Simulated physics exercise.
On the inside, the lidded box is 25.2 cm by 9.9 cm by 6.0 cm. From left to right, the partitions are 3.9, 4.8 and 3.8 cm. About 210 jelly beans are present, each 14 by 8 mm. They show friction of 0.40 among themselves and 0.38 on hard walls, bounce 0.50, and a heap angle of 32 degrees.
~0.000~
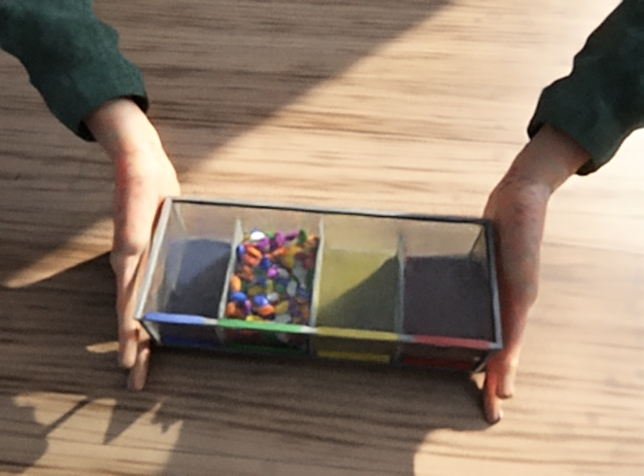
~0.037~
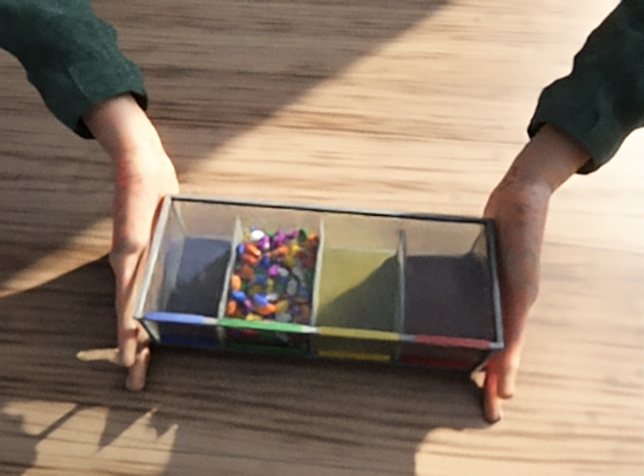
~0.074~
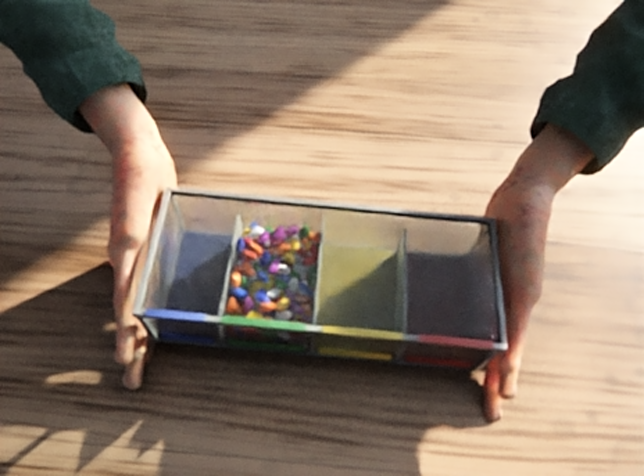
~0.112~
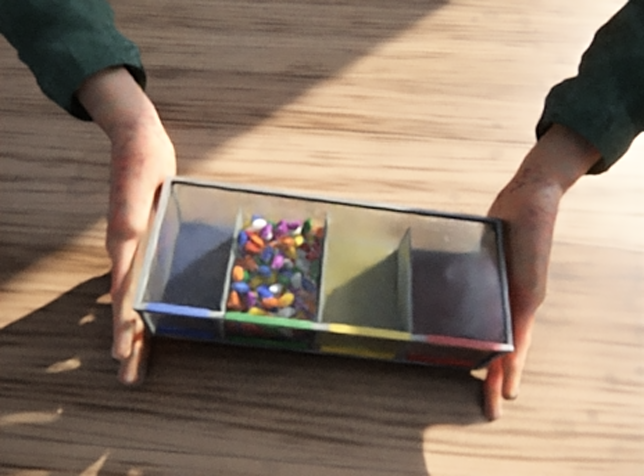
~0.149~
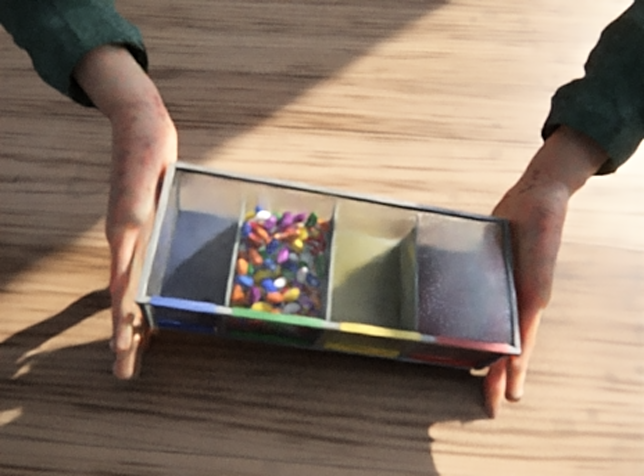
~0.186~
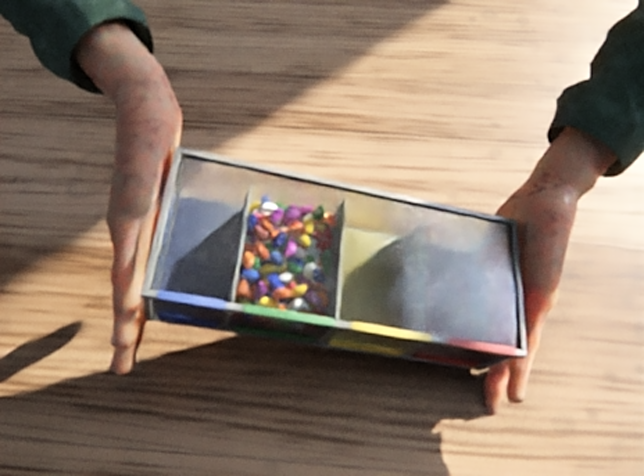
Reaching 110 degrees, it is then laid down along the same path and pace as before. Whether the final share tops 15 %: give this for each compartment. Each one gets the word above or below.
At the end, red compartment: Holds a share within the limit; blue compartment: Holds a share within the limit; green compartment: Holds a share past the limit; yellow compartment: Holds a share within the limit.
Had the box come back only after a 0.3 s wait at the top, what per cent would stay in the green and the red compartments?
Result - green: 90 %; red: 5 %.
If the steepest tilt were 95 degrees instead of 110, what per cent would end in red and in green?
In that case red 5; green 90.
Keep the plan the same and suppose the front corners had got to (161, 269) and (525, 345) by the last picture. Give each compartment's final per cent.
Red = 5 %, blue = 0 %, green = 90 %, yellow = 0 %.
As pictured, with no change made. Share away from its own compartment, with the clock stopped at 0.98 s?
Estimate: Some 5 %.
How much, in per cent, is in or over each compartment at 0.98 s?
Red = 5, blue = 0, green = 95, yellow = 0 (per cent).
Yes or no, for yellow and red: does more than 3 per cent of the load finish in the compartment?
For yellow, it does not; for red, it does.
After 0.98 s, tilt 110 degrees; red 5 %, green 95 %.
After 1.51 s, tilt 49 degrees; red 5 %, green 95 %.
Then, at 2.10 s, tilt 0 degrees; red 5 %, green 95 %.
By 2.4 s all is still; red 5 %, blue 0 %, green 95 %, yellow 0 %.
